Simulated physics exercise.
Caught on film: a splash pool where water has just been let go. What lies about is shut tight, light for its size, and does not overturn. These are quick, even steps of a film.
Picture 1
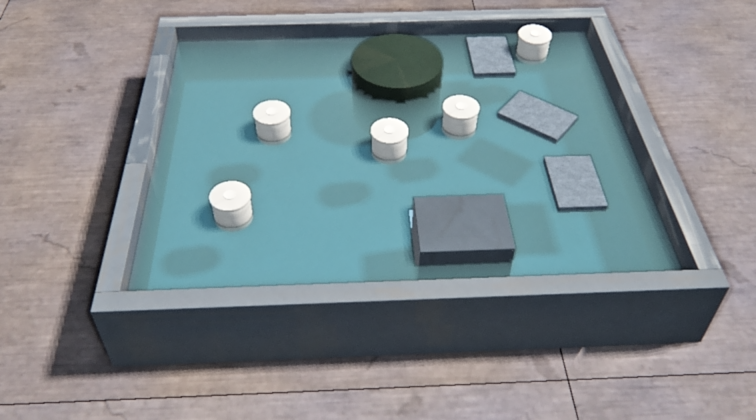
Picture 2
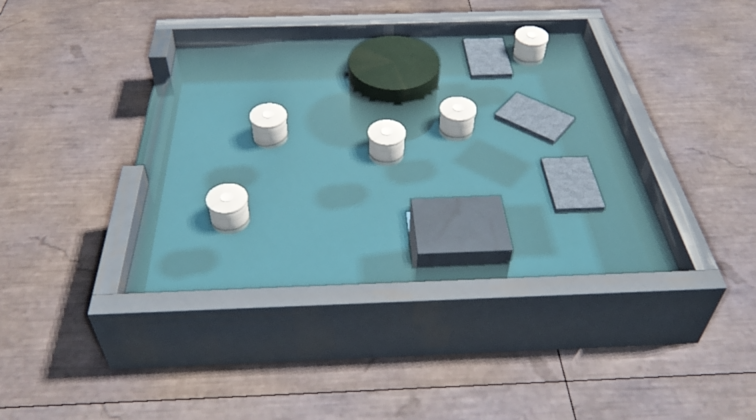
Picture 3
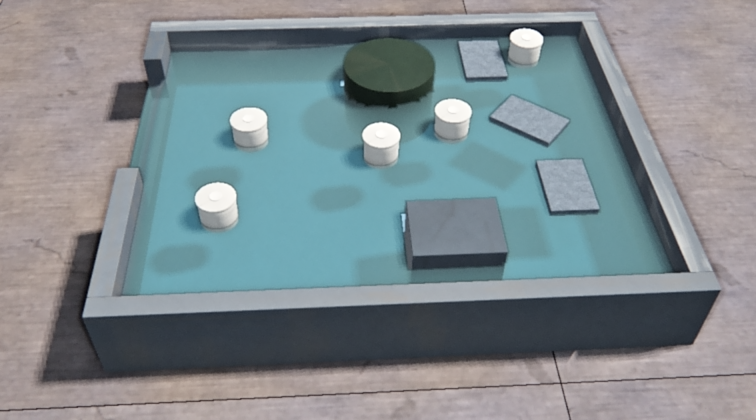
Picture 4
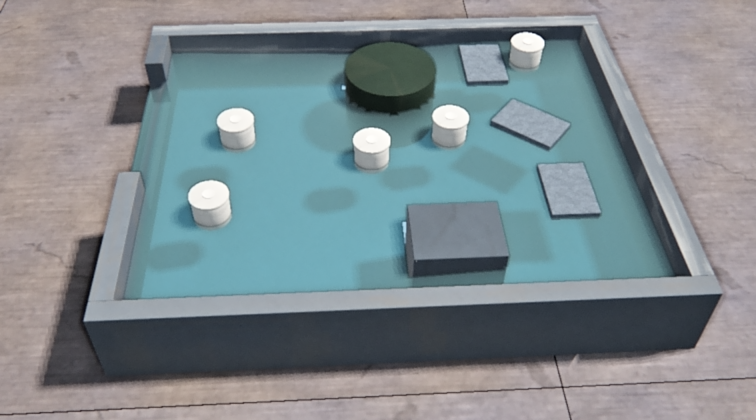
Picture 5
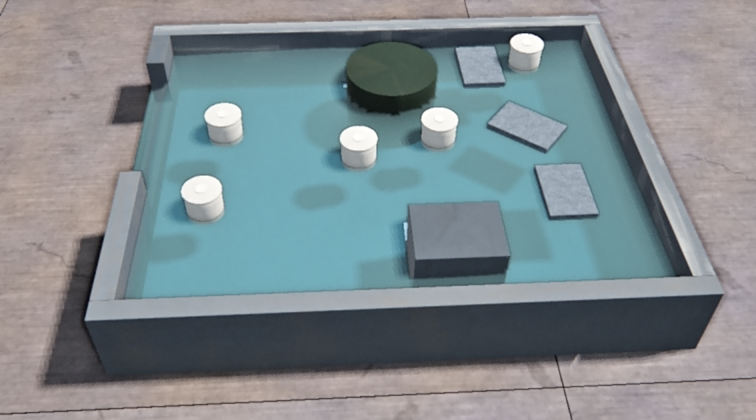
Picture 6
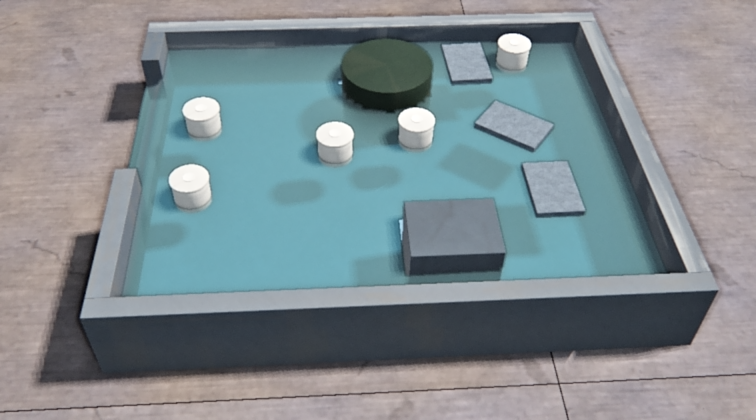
Rectangular splash pool losing a section of its left wall, then white tubs and thin grey slabs drifting slightly leftward.
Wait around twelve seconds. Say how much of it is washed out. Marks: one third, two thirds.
That comes to from one to two thirds.
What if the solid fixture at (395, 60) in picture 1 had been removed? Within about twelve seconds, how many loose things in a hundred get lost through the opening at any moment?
About 40 per cent.
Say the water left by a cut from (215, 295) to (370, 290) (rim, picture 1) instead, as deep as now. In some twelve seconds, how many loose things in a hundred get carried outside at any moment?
I make it 20 per cent.
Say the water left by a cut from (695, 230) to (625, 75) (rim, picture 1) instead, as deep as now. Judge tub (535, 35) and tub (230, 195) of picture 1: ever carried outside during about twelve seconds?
One after the other: Yes, stays.
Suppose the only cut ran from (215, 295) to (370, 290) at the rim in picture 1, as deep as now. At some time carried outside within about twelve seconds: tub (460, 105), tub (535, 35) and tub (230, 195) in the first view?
In turn: Stays, stays, gone.
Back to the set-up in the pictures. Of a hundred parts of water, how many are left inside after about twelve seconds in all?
Some 58 per cent.
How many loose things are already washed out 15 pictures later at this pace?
I count 2.
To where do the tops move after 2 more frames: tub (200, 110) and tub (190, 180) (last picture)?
Close to (157, 109) and (162, 162).
A moment on, 0 of 8 are out; 8 afloat.
Next, 2 of 8 are out; 6 afloat.
Later, 2 of 8 are out; 6 afloat.
In the end, 3 of 8 are out; 5 afloat.
